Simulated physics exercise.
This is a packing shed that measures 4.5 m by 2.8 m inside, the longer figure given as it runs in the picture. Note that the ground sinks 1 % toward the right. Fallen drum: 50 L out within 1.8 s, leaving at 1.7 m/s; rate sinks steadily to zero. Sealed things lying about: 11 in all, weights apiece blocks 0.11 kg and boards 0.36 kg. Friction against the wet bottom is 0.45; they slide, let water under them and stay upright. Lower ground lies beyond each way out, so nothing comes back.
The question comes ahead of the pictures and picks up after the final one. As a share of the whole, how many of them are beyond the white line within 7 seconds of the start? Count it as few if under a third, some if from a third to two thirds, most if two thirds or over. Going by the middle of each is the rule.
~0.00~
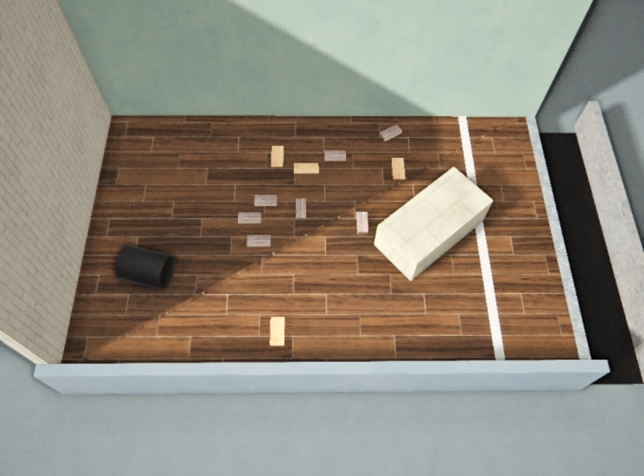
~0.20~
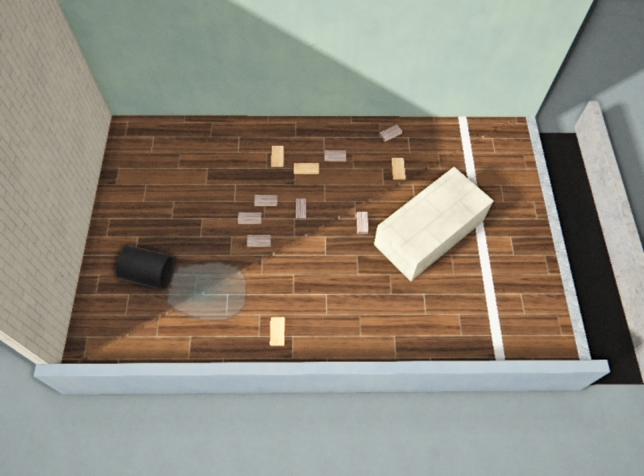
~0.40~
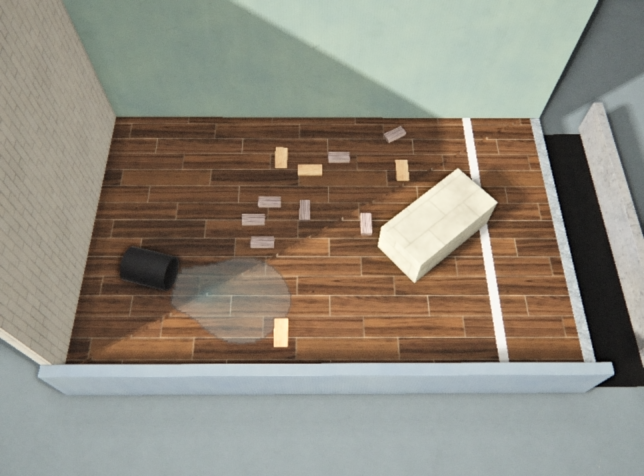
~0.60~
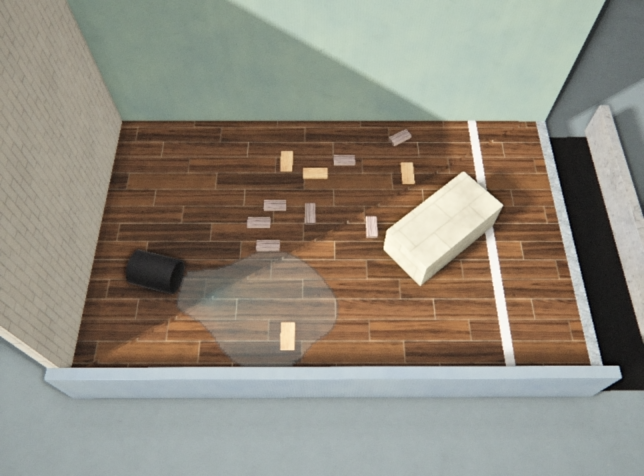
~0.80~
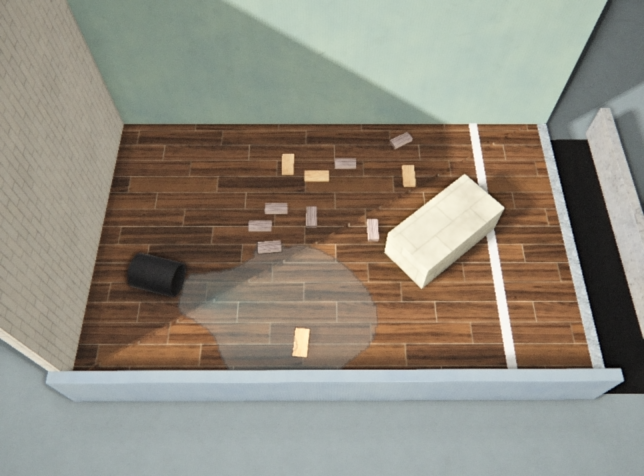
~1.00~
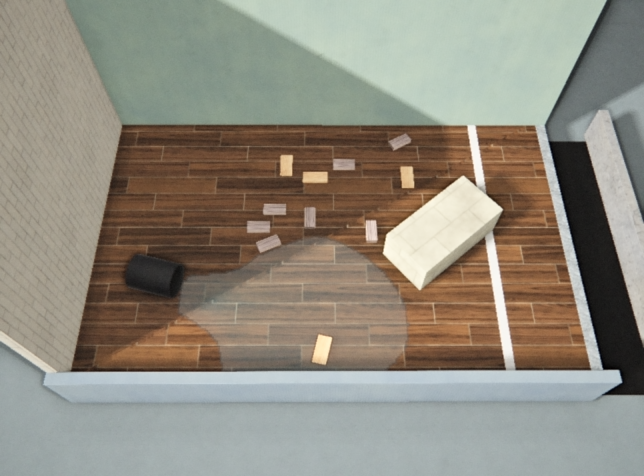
Few.
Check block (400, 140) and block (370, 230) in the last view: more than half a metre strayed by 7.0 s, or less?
First below it, second above it.
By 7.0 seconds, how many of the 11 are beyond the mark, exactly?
The total is 2.
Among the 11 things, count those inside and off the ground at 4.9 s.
Count: 0.
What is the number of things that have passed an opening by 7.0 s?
Tally: 1.
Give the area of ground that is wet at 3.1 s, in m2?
Near 3.0 m2 in all.
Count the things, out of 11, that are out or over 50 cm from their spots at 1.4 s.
The number I get is 1.
After 1.4 s 0 of 11 are over the mark; 1 afloat.
After 3.1 s 1 of 11 are over the mark; 1 afloat.
After 4.9 s 2 of 11 are over the mark; 0 afloat.
After 7.0 s 2 of 11 are over the mark; 0 afloat.
